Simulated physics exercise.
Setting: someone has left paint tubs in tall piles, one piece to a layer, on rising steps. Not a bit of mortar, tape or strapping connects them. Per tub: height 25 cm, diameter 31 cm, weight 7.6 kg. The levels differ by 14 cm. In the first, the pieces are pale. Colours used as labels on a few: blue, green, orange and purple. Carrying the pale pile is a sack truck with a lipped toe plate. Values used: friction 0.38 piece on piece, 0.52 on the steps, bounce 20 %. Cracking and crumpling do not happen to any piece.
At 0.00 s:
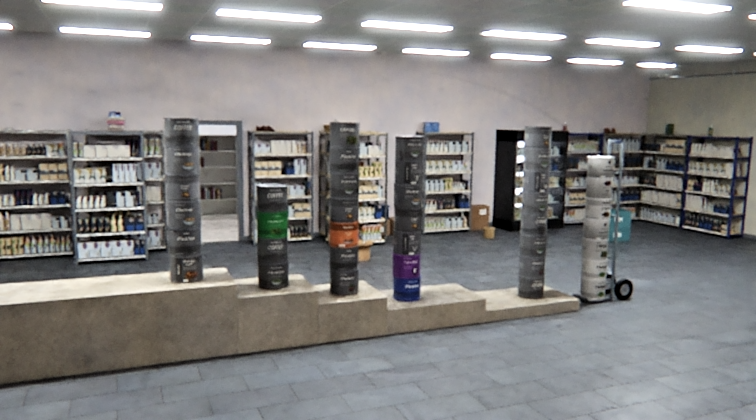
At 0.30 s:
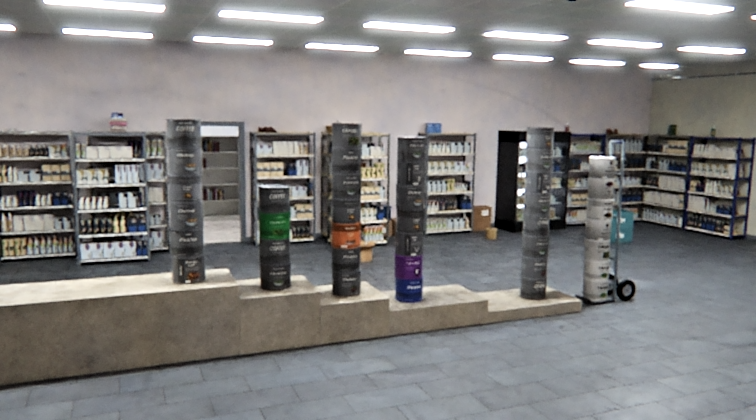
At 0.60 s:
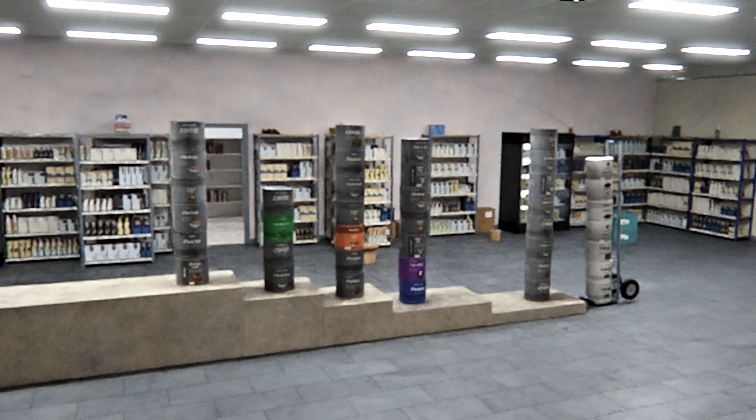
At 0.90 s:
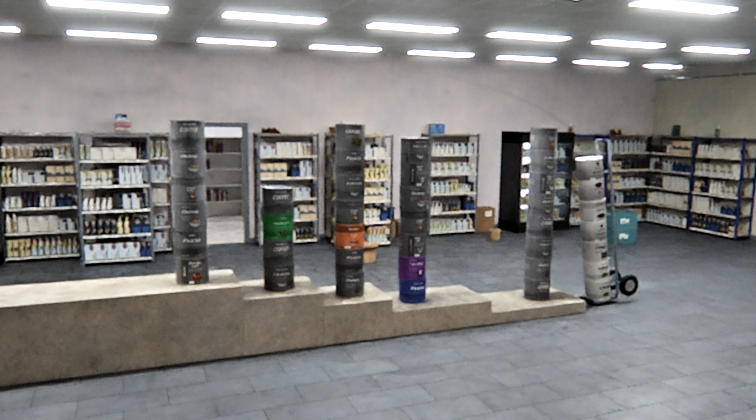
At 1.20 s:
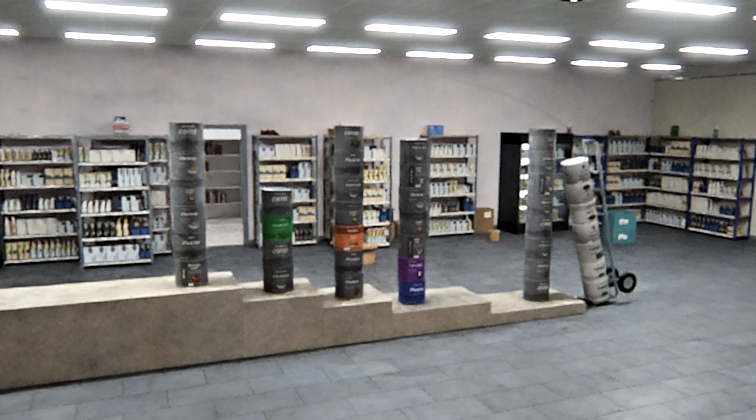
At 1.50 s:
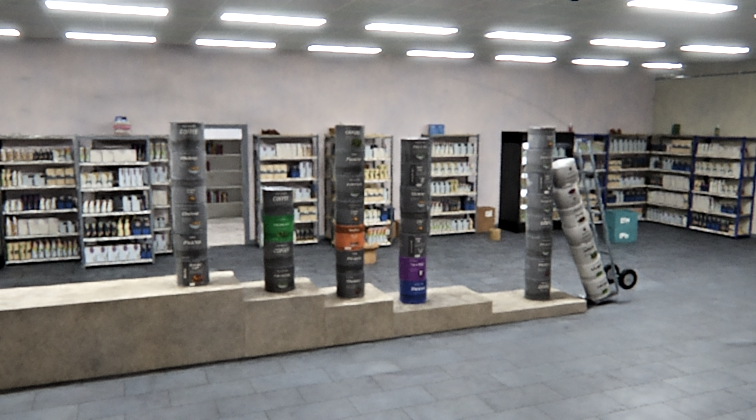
Pale stack of tubs on a hand truck tilting left toward a row of dark stacks standing still on stepped ledges.
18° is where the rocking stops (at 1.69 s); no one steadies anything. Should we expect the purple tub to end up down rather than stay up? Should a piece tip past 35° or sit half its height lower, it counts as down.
Yes.
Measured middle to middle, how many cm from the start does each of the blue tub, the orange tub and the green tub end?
Roughly blue 10 cm, orange 180 cm, green 230 cm.
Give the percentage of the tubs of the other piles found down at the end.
95 %.
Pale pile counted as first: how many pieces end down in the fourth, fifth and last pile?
Counting each pile, the fourth has 7, the fifth 4 and the last 6.
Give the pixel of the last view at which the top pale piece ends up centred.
Close to (526, 332).
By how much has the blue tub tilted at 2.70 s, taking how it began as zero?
Some 5°.
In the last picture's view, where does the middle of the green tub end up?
Look near (65, 333) in the final frame.
By 2.70 s, 7 of the pale pile down; 8 of the 32 other tubs down; purple tub tilted 5°; blue tub tilted 4°.
By 4.20 s, 7 of the pale pile down; 24 of the 32 other tubs down; purple tub tilted 69°, 10 cm lower; orange tub tilted 75°, 30 cm lower.
By 5.94 s, 7 of the pale pile down; 31 of the 32 other tubs down; purple tub tilted 72°, 11 cm lower; orange tub on its side.
When it is over (7.5 s), 7 of the pale pile down; 31 of the 32 other tubs down; purple tub tilted 72°, 11 cm lower; green tub on its side; orange tub on its side. In pixels of the last frame, middles, purple tub near (397, 283), green tub near (65, 333).
